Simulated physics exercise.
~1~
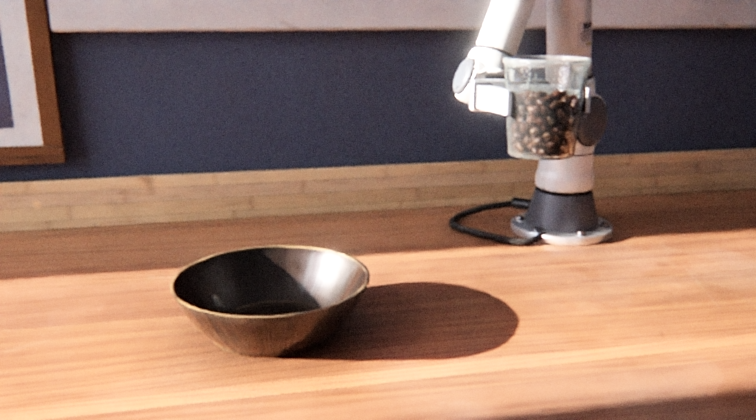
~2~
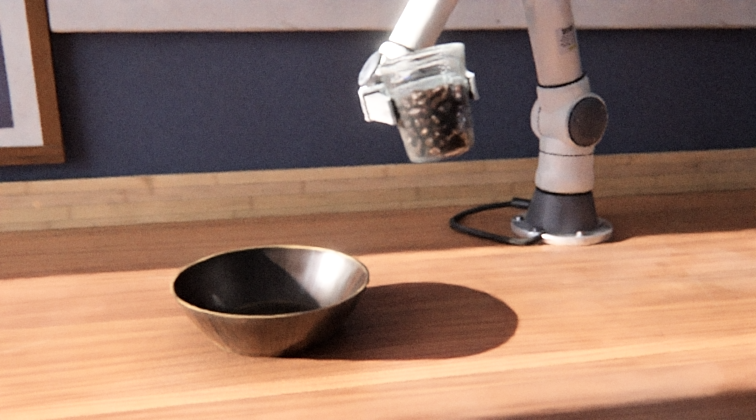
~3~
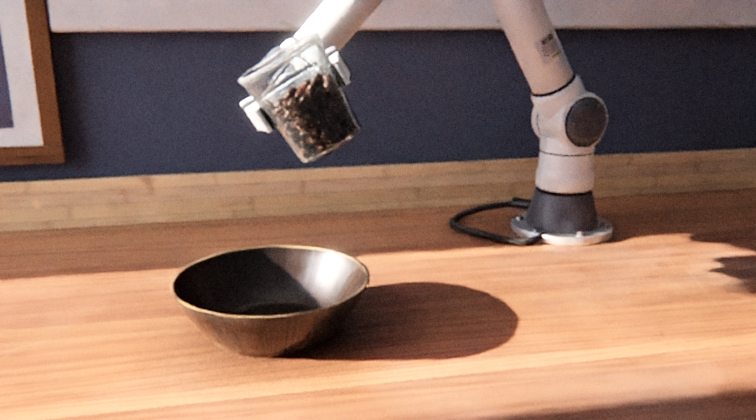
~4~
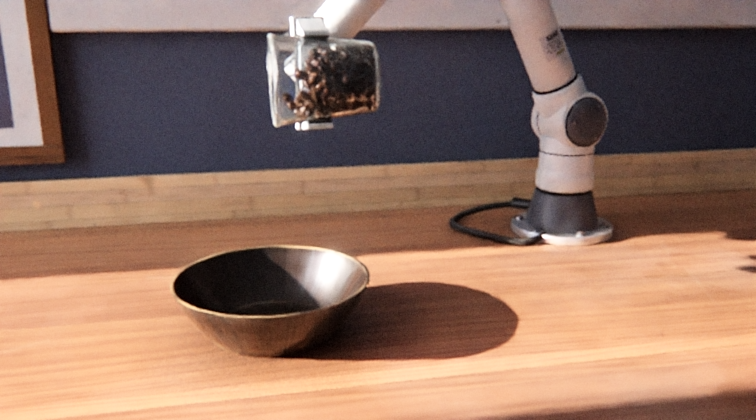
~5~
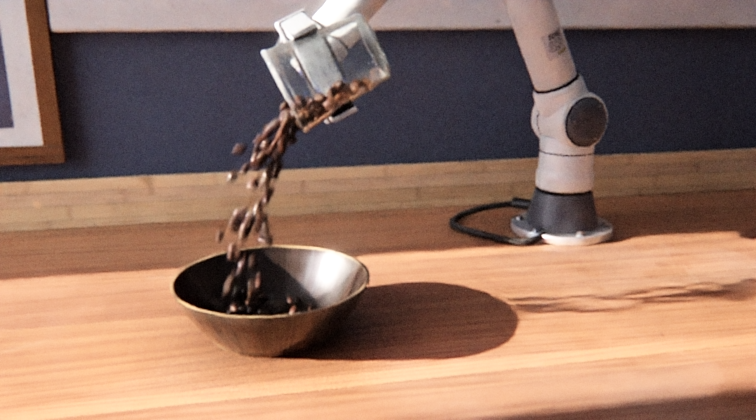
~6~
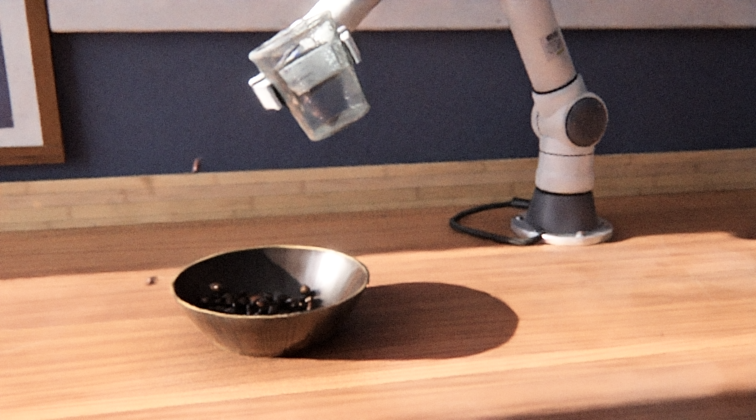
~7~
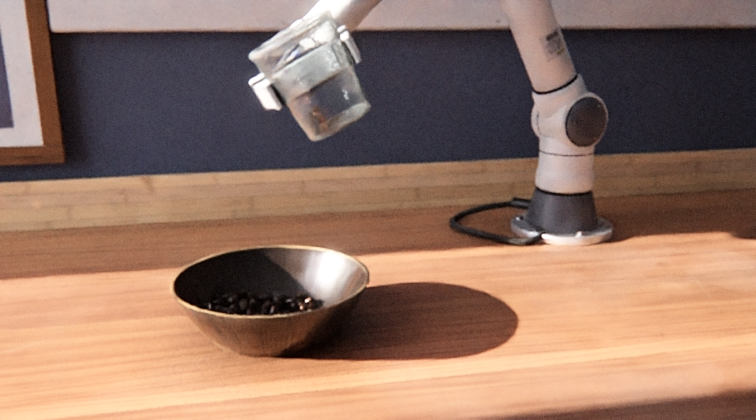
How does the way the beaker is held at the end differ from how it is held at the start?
At the start the robot arm holds the beaker upright, but at the end it holds it leaning over to the left.
